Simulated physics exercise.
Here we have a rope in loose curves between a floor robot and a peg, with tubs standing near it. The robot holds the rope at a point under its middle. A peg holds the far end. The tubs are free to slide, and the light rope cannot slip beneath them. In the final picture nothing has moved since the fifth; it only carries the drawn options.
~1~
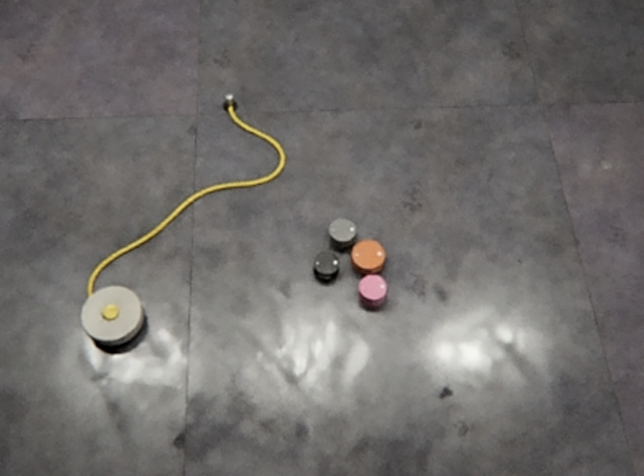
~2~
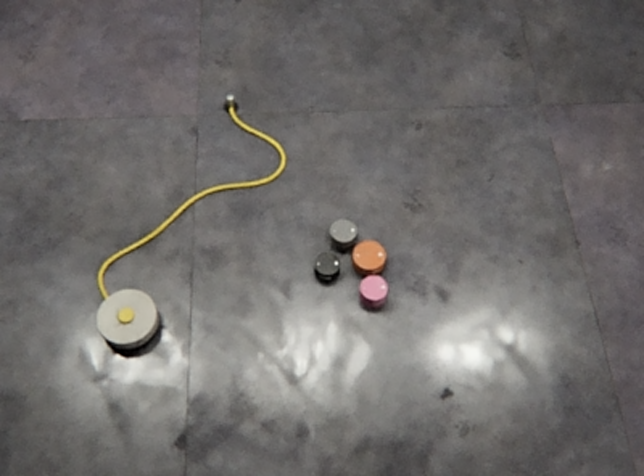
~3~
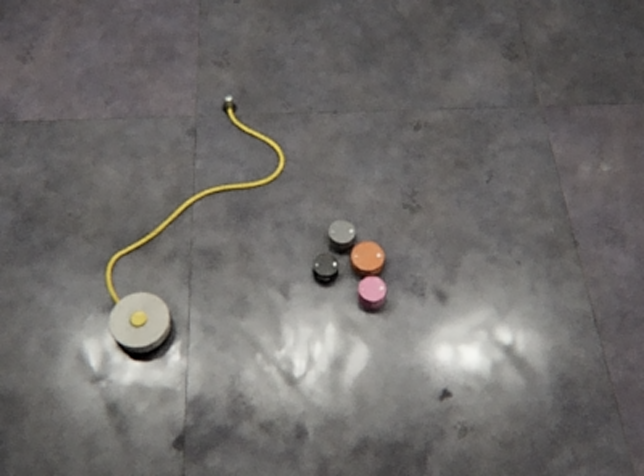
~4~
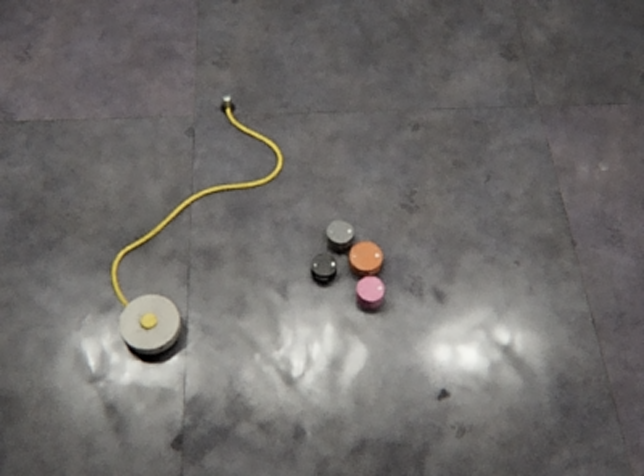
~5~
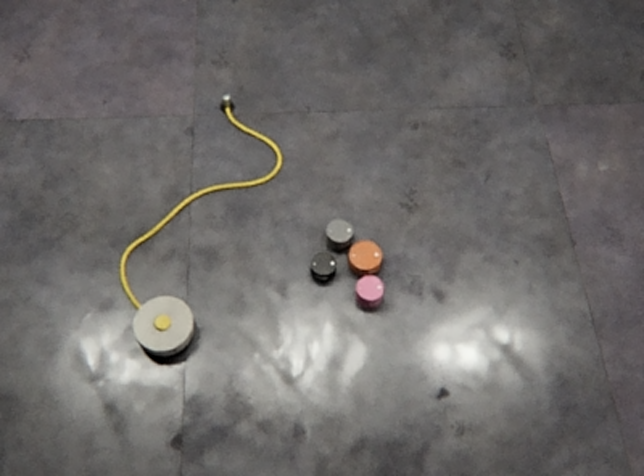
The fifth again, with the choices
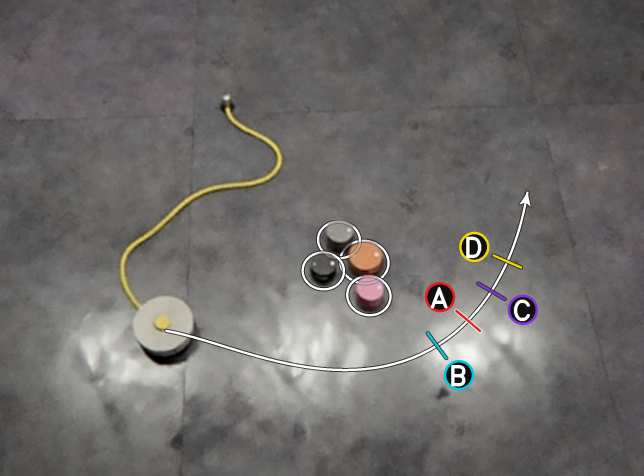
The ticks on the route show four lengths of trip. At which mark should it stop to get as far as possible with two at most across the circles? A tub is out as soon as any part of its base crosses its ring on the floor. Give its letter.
Up to mark C.
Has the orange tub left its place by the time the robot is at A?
No.
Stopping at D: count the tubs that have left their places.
Four.
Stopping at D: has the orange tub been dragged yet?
Yes.
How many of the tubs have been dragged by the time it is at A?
The count is none.
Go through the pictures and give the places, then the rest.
The first picture shows black tub (326, 267); robot (113, 316); peg (230, 101).
The second picture shows robot (128, 320); pink tub (373, 292).
The third picture shows robot (141, 323); black tub (326, 268).
The fourth picture shows robot (151, 325); orange tub (365, 260).
The fifth picture shows robot (165, 327); grey tub (339, 235); black tub (324, 267); peg (227, 102).
On the copy, A at (468, 321); B at (437, 346); C at (491, 291); D at (507, 262); the route from (166, 331) via (412, 358) to (527, 193).
On C. First, robot (289, 360).
Then, robot (418, 352).
Finally, robot (494, 287); orange tub (366, 255); pink tub (381, 277); black tub (337, 258); two over the rings.
By contrast, A is within the limit but short; B is within the limit but short; D has four over the rings.
